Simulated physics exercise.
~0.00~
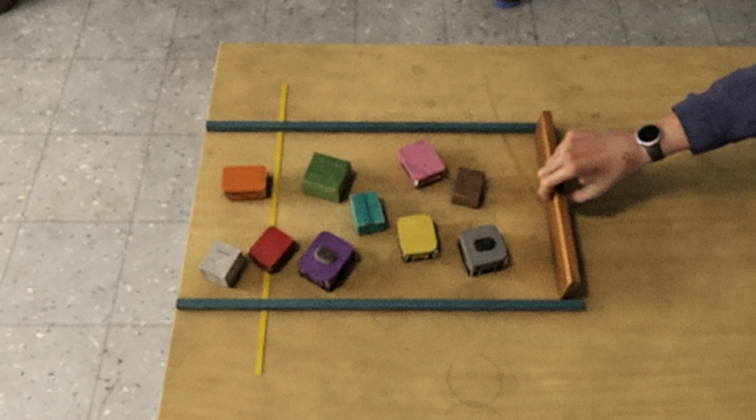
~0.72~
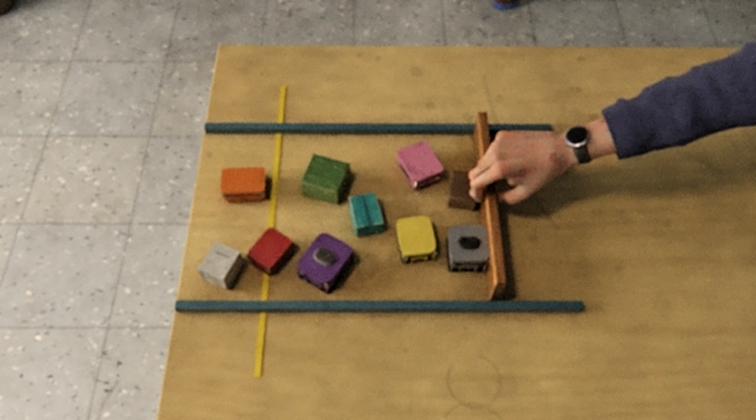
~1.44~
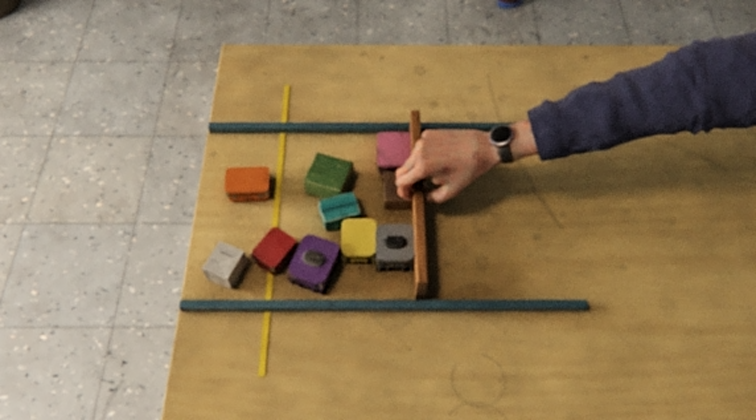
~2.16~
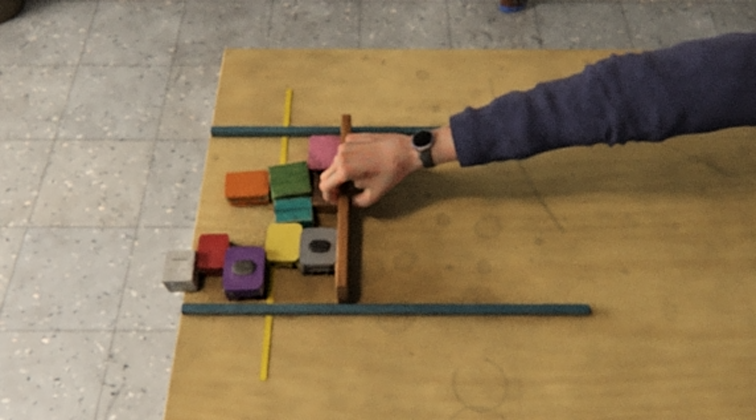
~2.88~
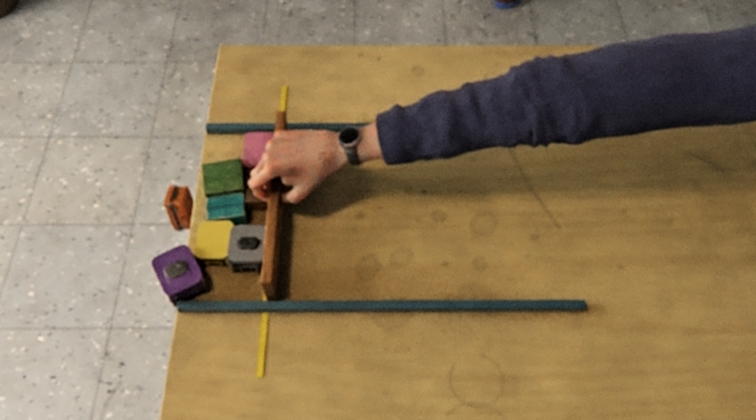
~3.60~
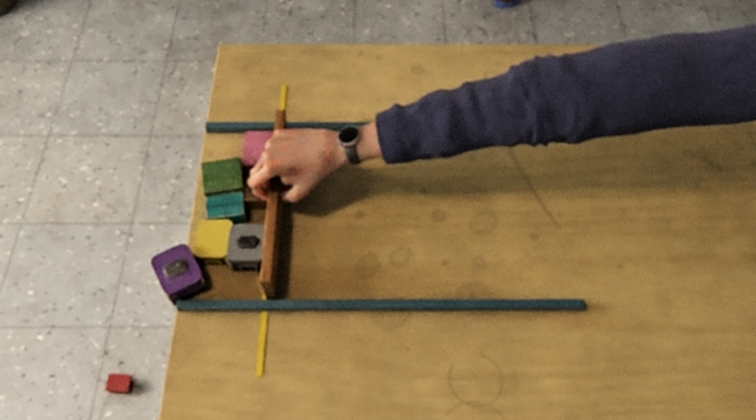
A hand with a dark watch and blue sleeve grips an upright wooden board on a tabletop seen from above, between two teal rails leading to the table's left end. Colourful blocks and cases lie scattered between the board and that end, some near a yellow strip of tape. The hand slides the board left, gathering the grey and yellow cases, brown and pink blocks, then the green, teal and purple pieces. The white box and red case go over the edge, and the orange case tips off after them. The board stops at the tape, with the purple case jutting over the corner and a red piece on the floor.
